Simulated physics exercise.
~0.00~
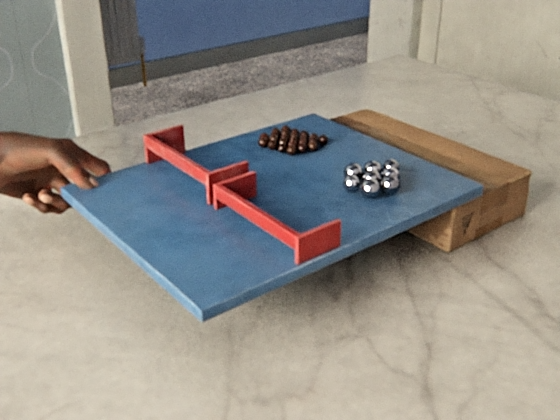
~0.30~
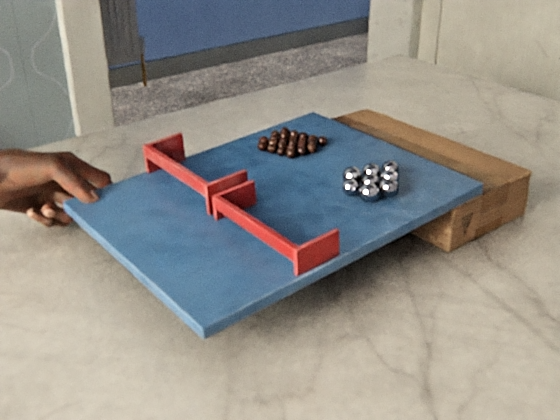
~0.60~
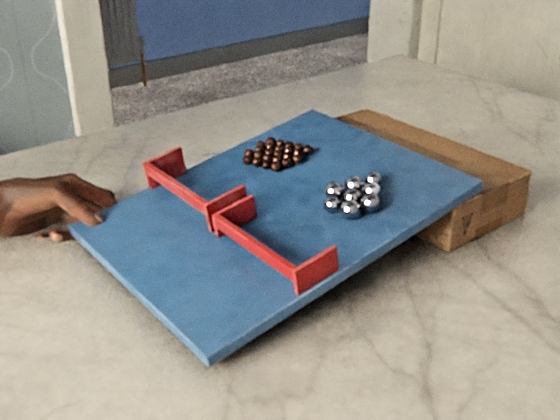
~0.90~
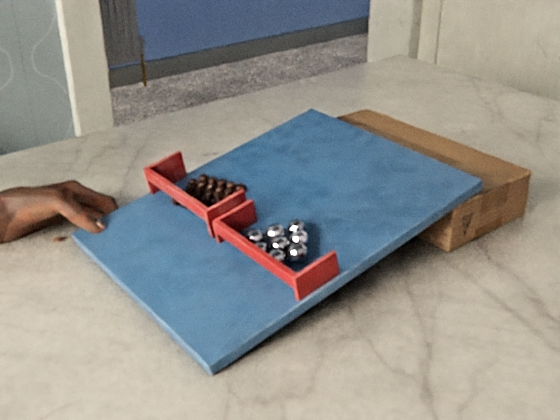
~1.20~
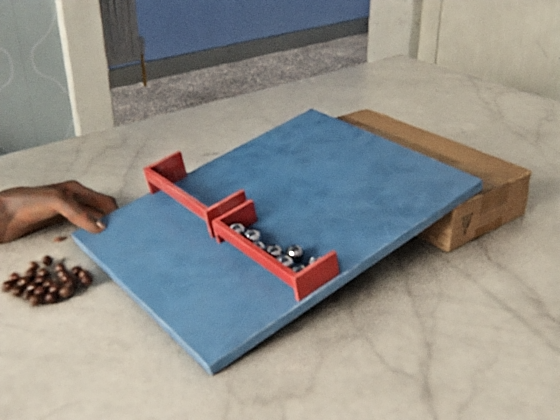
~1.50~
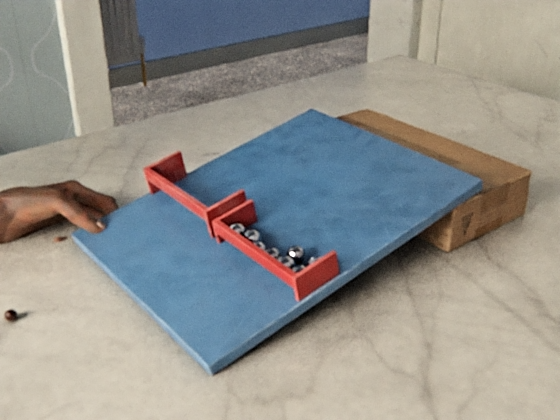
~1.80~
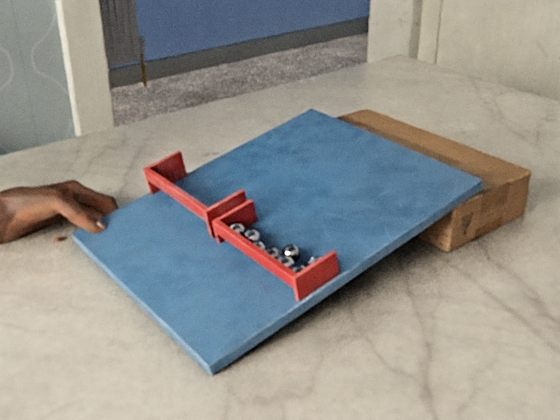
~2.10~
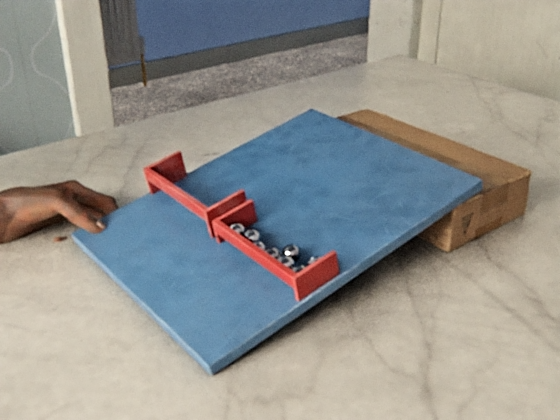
On a marble tabletop, a hand lowered one end of a blue board propped on a wooden block, and the brown beads slid under one red gate and rolled away out of sight, while the silver balls stayed caught behind the other.
